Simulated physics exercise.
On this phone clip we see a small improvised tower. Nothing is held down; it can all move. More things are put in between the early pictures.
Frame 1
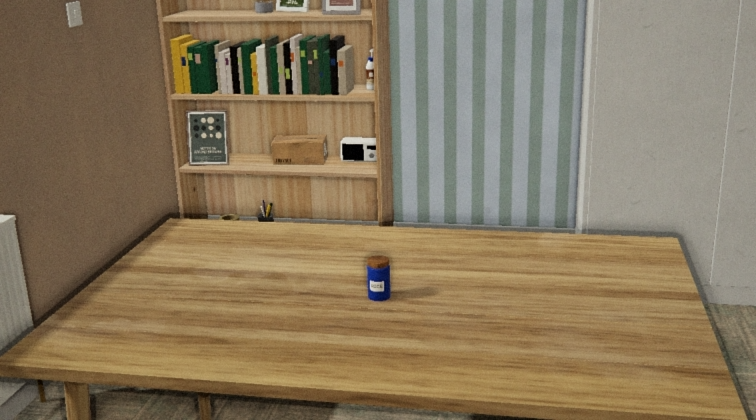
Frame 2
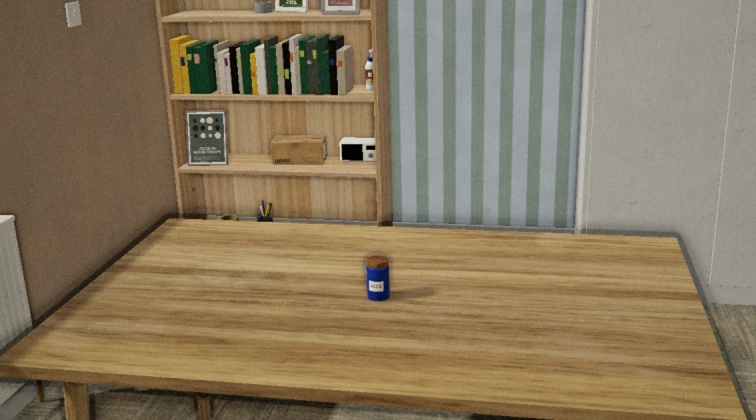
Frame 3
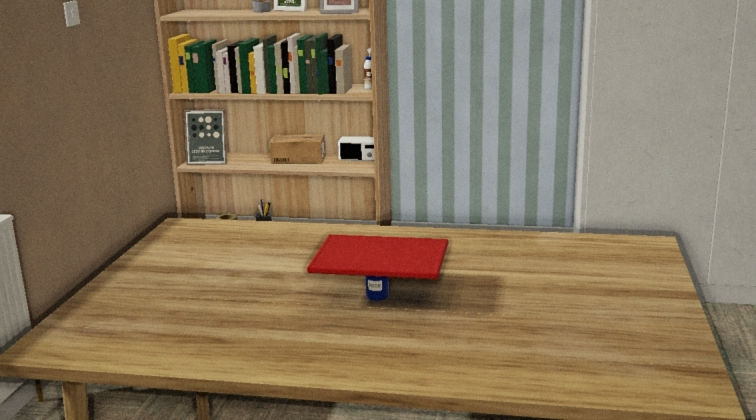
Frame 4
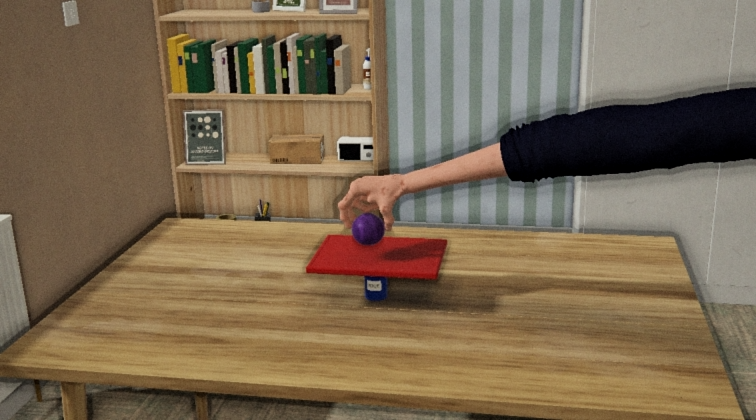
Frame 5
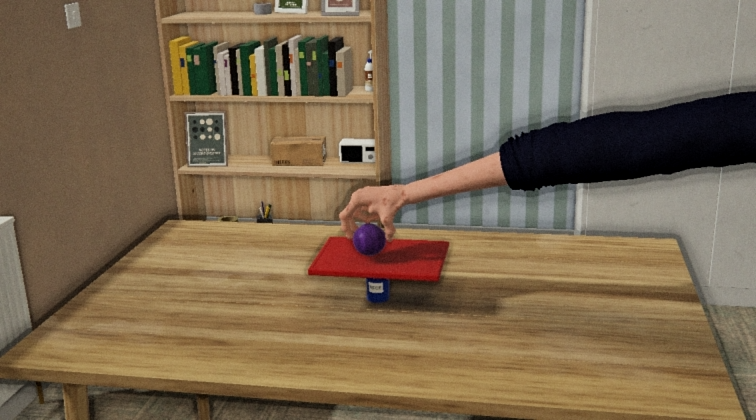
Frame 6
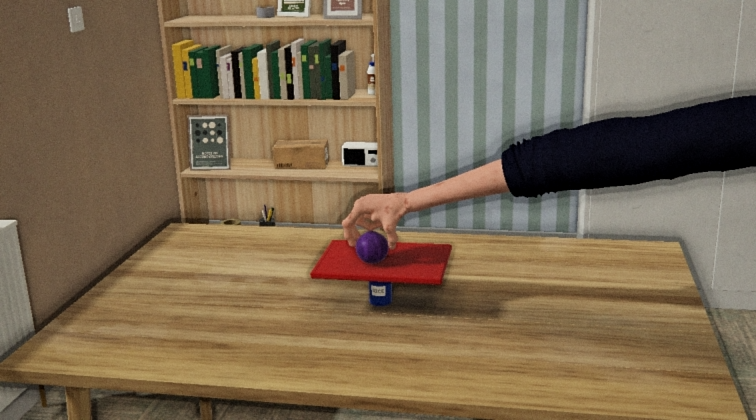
A small blue jar with a brown top stands near the middle of a wooden table, seen from slightly above in a room with a bookshelf and a striped curtain behind. A flat red lid then appears balanced across the jar. A dark-sleeved arm reaches in from the right and lowers a purple onion onto the lid, fingers still holding it, while the view shifts very slightly.
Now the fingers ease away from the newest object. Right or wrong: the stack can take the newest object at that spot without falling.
Right.
Then, 0.20 s on from there, no change.
Then, 0.50 s on from there, purple onion resting near (372, 247).
In the end, all 3 unmoved. At the end, from the last picture's camera, purple onion near (372, 247). The stack keeps its balance.
